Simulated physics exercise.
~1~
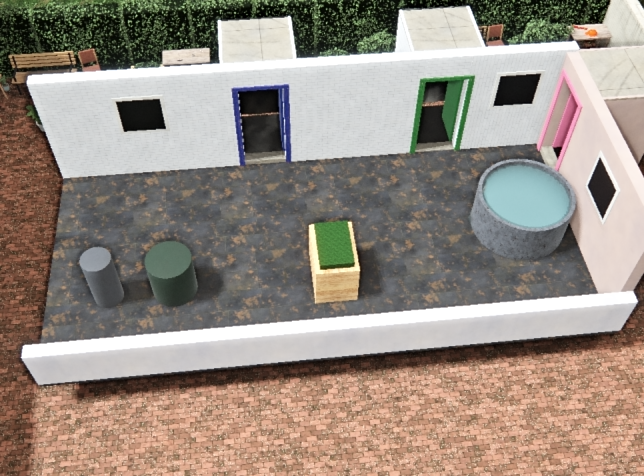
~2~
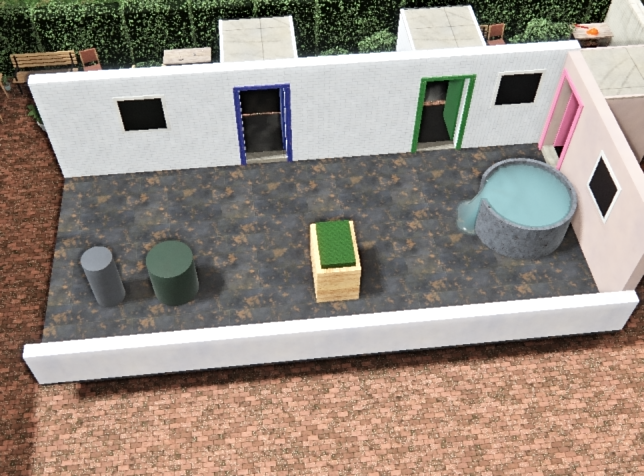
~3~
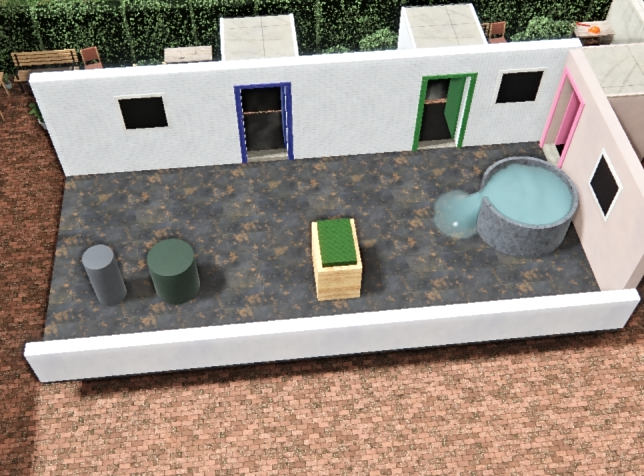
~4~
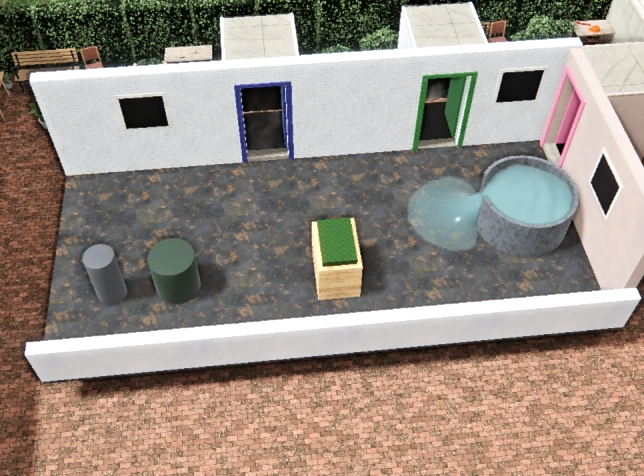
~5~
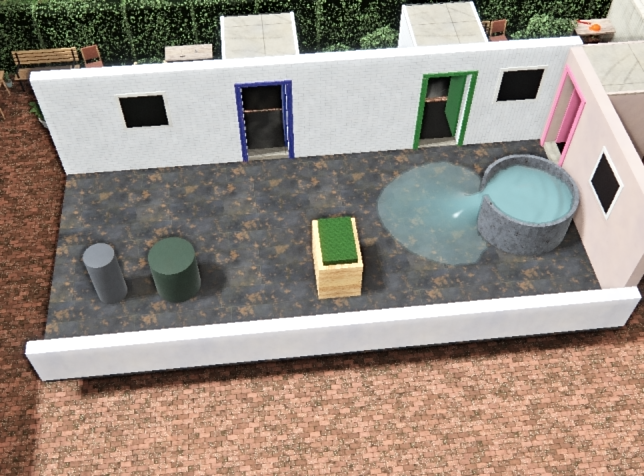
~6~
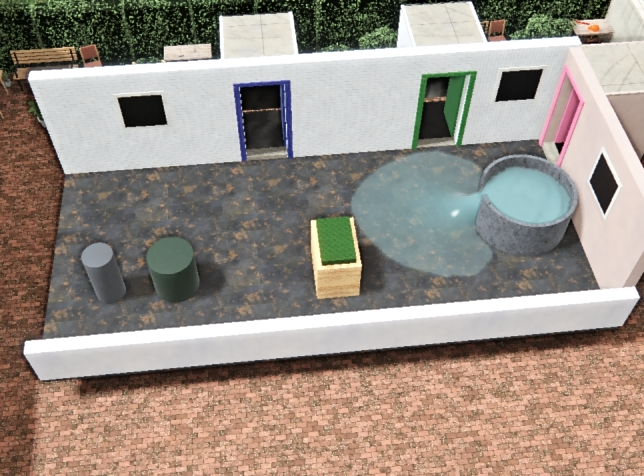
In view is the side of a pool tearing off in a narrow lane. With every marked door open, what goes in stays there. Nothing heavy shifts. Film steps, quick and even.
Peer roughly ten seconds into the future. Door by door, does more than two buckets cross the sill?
The pink door is not swamped, the blue door is not swamped, the green door is swamped.
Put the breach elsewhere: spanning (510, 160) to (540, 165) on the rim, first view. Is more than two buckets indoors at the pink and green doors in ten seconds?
In short: The pink door exceeds the limit; the green door exceeds the limit.
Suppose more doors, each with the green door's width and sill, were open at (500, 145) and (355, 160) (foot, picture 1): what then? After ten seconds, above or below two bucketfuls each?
In order: Falls short; overshoots.
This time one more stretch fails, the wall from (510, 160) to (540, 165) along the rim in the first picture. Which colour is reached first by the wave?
I'd say the pink one.
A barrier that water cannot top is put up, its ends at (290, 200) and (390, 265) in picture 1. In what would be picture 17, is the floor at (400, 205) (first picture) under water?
At that spot: Submerged.
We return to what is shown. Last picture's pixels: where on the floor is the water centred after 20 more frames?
The water centres close to (370, 217).
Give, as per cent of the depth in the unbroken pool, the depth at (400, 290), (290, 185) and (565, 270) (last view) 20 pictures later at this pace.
Depths of roughly 4, 6 and 0 per cent.
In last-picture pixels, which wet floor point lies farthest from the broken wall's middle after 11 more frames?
Estimated pixel: (178, 169).
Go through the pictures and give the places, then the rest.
The round tank at (526, 196) is whole and still, in the first picture.
The front is at (461, 227), out from the gap at (478, 207), in the second picture.
The front is at (443, 229), out from the gap at (479, 207), in the third picture.
Water pours out at (479, 207) and has run to (411, 206), in the fourth picture.
Water pours out at (479, 205) and has run to (381, 210), in the fifth picture.
The front is at (355, 201), out from the gap at (478, 205), in the sixth picture.
A moment on, water covers 30 % of the floor; the pink door not reached, the blue door not reached, the green door under two buckets in.
Next, water covers 40 % of the floor; the pink door not reached, the blue door wet at the sill, nothing in, the green door over two buckets in.
Then, water covers 60 % of the floor; the pink door not reached, the blue door wet at the sill, nothing in, the green door over two buckets in.
Later, water covers 80 % of the floor; the pink door not reached, the blue door wet at the sill, nothing in, the green door over two buckets in.
In the end, water covers 85 % of the floor; the pink door wet at the sill, nothing in, the blue door wet at the sill, nothing in, the green door over two buckets in.
